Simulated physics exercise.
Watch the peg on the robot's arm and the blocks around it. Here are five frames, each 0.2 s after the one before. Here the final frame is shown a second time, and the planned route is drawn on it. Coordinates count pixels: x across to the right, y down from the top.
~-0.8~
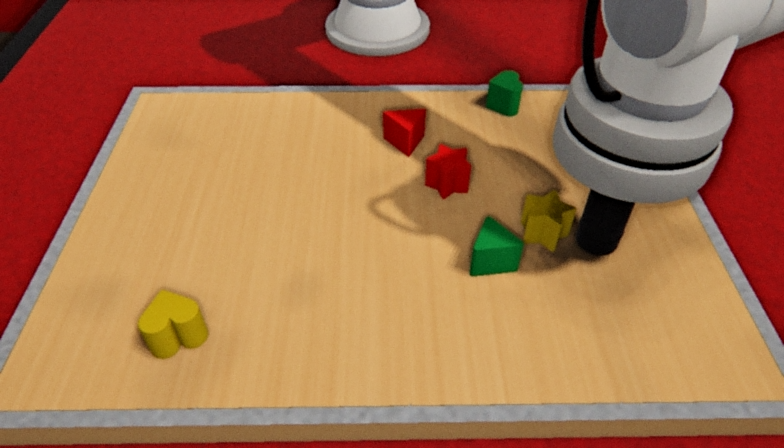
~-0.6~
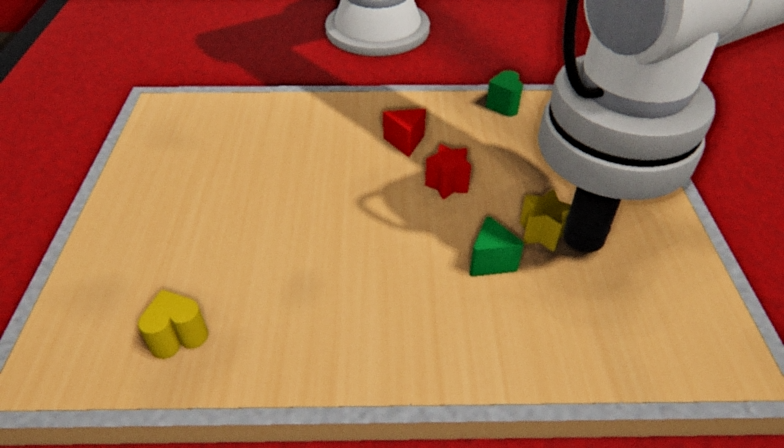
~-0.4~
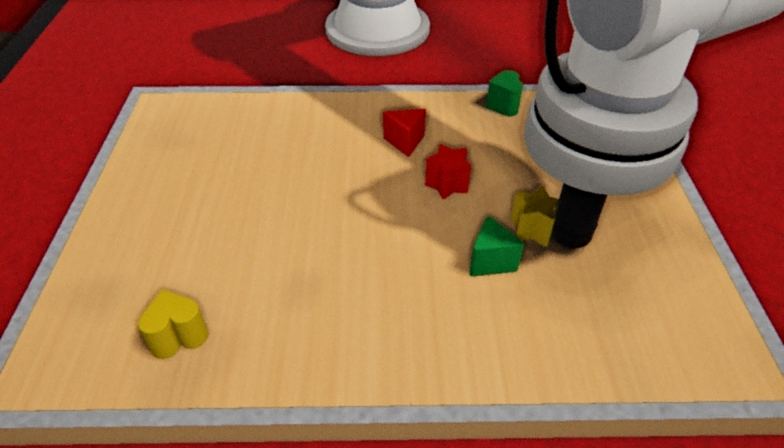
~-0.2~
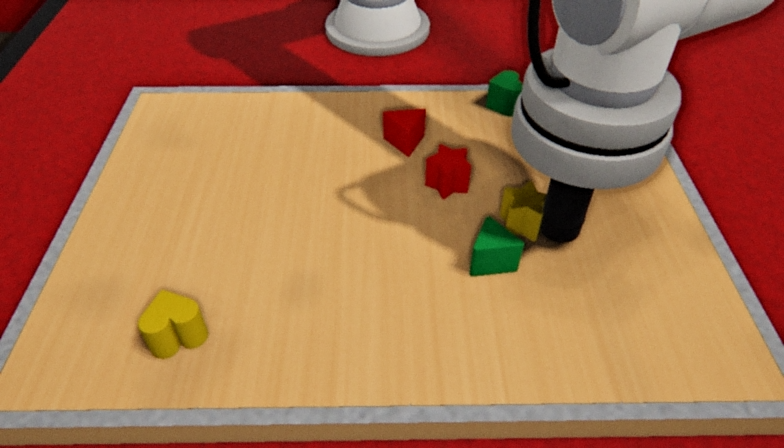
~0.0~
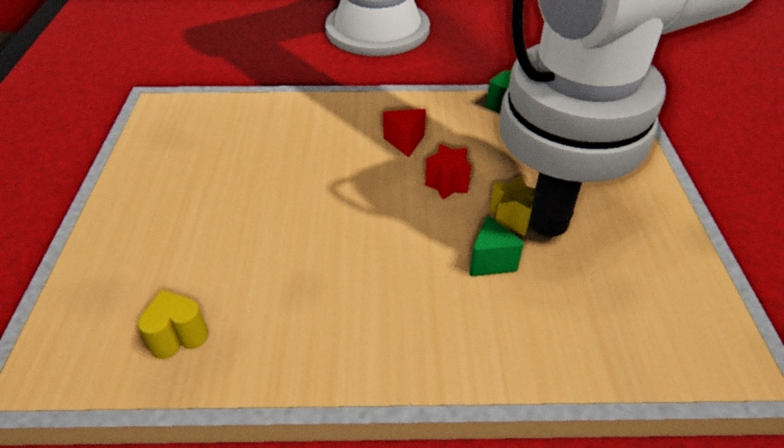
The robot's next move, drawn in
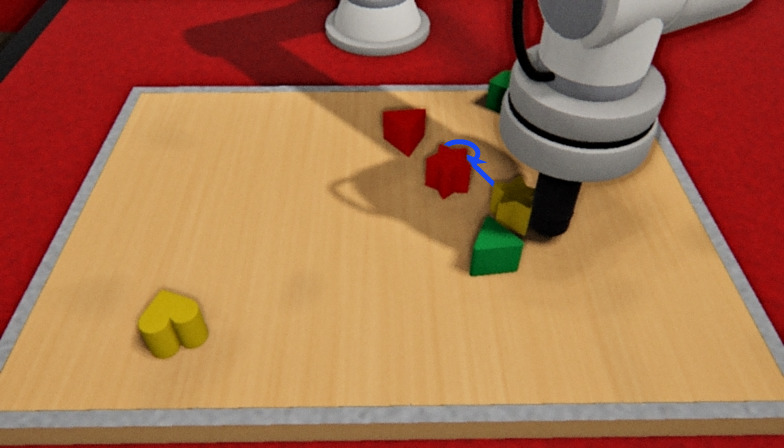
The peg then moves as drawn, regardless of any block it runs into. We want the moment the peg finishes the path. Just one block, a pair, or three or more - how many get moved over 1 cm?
I'd say two blocks get shifted by more than about 1 cm.
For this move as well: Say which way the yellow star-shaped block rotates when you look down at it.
Top view: Counterclockwise.
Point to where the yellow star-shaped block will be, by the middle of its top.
Expect it around (470, 169).
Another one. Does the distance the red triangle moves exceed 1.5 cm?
I believe not.
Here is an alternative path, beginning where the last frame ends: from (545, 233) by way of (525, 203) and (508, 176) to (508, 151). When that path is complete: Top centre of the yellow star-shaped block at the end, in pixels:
Roughly at (491, 175).
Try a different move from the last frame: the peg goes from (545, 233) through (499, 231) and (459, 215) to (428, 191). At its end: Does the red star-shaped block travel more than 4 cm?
Yes
The drawn path runs from (545, 233) to (461, 152).
What follows on the original path. One third of the way, peg (516, 194); yellow star-shaped block (483, 174), turned 30° anticlockwise.
Two thirds of the way, peg (487, 167); red star-shaped block (435, 156), turned 35° clockwise; yellow star-shaped block (470, 169), turned 80° anticlockwise.
At the end, peg (462, 143); red triangle not moved; red star-shaped block (435, 156), turned 35° clockwise; yellow star-shaped block (470, 169), turned 80° anticlockwise.
